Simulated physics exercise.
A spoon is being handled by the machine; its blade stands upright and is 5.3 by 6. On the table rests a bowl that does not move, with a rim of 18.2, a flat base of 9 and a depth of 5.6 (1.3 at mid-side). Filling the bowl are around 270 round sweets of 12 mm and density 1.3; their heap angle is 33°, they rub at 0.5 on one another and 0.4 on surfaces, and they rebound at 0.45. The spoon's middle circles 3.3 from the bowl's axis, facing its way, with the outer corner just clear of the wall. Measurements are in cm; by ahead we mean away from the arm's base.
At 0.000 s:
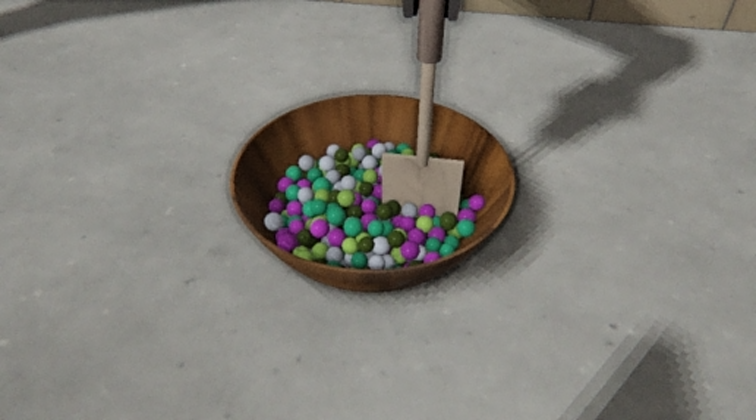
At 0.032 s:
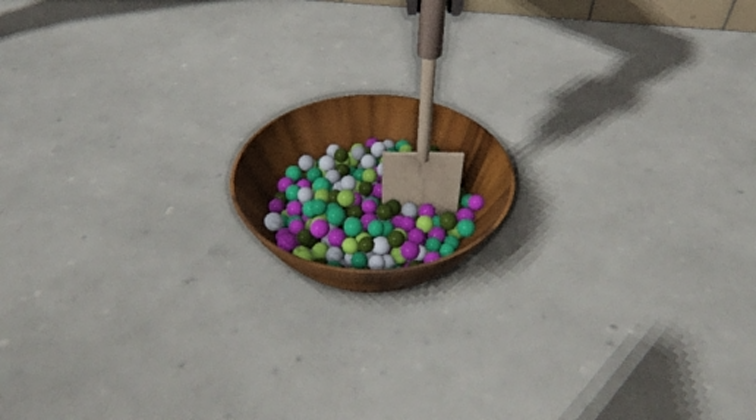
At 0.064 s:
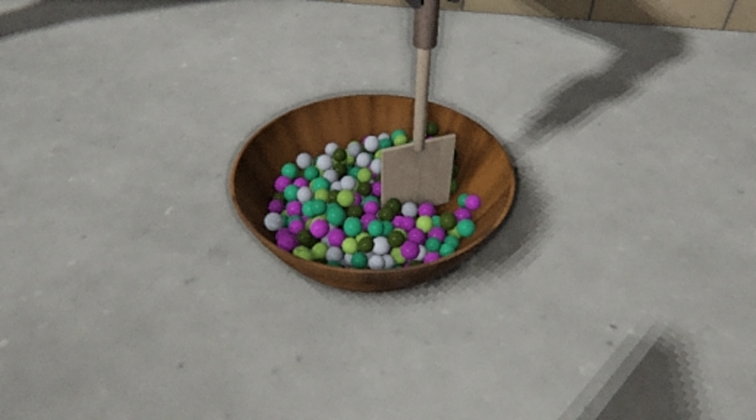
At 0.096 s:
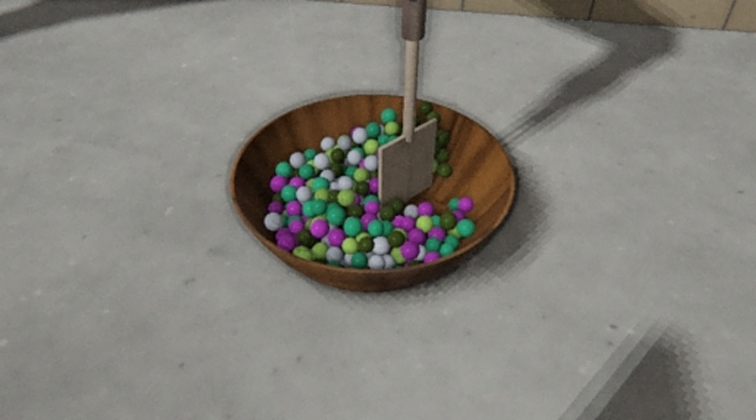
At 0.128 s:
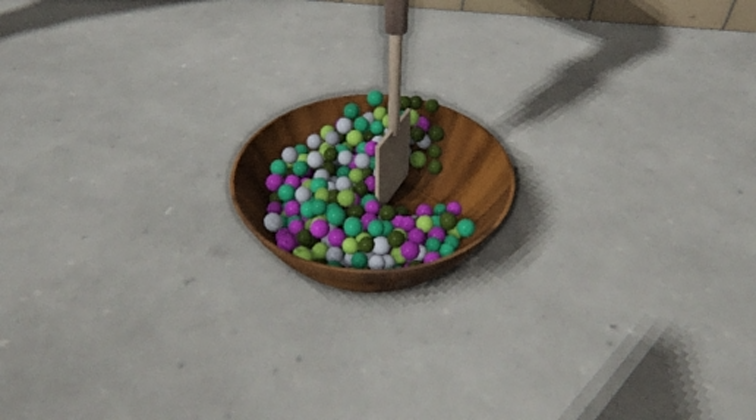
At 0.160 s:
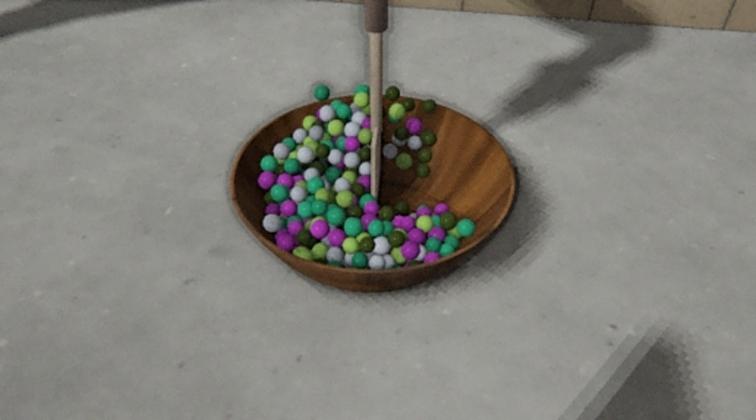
A flat wooden spoon stands upright among purple, green, olive and pale gray balls in a brown bowl, its broad face showing at first. It sweeps leftward through them, turning until its blade is edge-on, while balls pile higher at the back and bare wood opens on the right.
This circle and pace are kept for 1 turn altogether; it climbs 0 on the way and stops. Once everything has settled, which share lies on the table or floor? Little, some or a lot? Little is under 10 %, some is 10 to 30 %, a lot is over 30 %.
Some.
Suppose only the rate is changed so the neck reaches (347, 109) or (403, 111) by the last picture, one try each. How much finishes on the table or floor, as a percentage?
Close to 40 and 5 in a hundred.
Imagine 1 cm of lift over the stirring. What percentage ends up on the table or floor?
Around 10 %.
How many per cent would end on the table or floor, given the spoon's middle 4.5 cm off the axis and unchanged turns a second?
Roughly 25 percent, I'd expect.
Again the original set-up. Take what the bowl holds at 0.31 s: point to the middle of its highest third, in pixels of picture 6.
The upper third is centred close to (282, 203).
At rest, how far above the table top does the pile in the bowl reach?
Top height: Around 5.5 cm.
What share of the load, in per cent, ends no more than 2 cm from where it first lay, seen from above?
I'd guess close to 0 percent of the load.
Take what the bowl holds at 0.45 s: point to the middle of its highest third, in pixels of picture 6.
I'd say about (436, 225).
After 0.31 s, 196° round, highest piece 9 above the table; 257 in the bowl, 3 on the table or floor, 10 in flight or on the tool.
After 0.45 s, 296° round, highest piece 8 above the table; 235 in the bowl, 25 on the table or floor, 10 in flight or on the tool.
After 0.73 s, 0° round, highest piece 6 above the table; 224 in the bowl, 46 on the table or floor.
After 1.43 s, 0° round, highest piece 5 above the table; 224 in the bowl, 46 on the table or floor.
In the end, 224 in the bowl, 46 on the table or floor. That is 17 % on the table or floor.
